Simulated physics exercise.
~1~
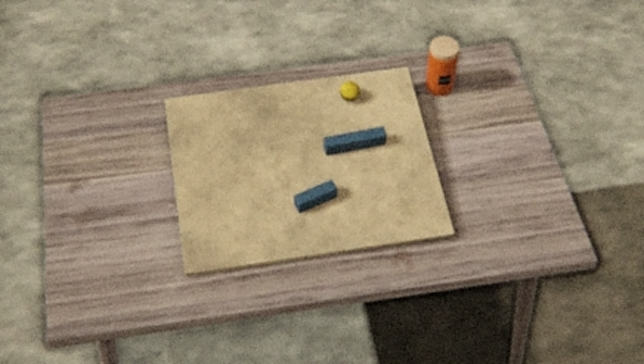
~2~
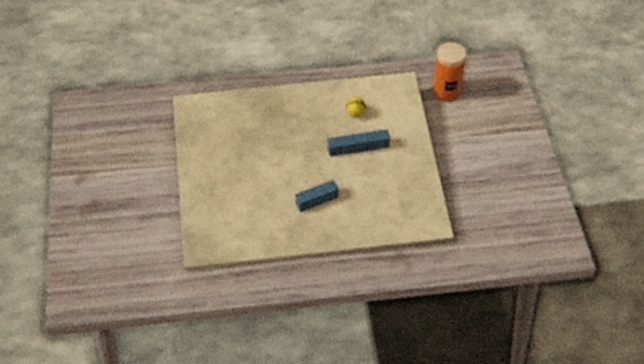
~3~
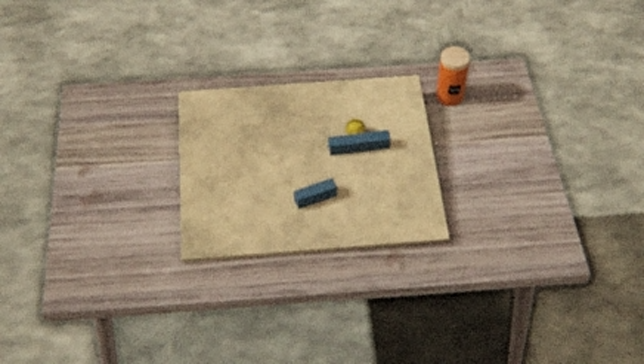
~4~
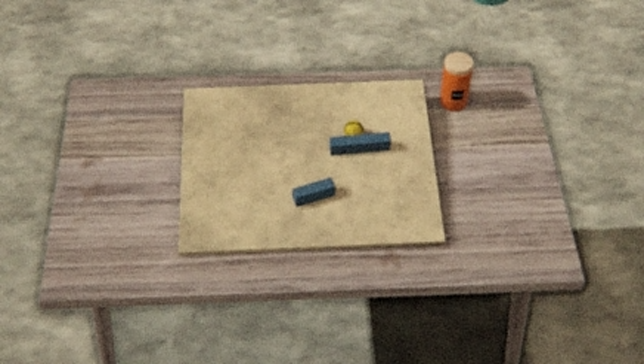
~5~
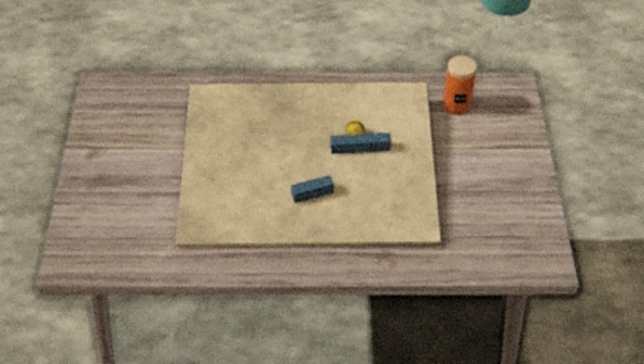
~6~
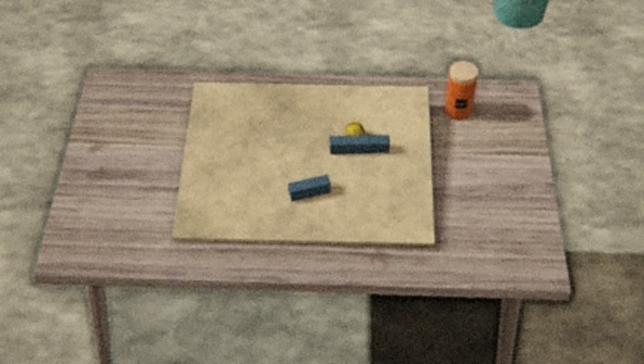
On a wooden table, a yellow ball rolling down a tilted board and coming to rest against a blue bar.
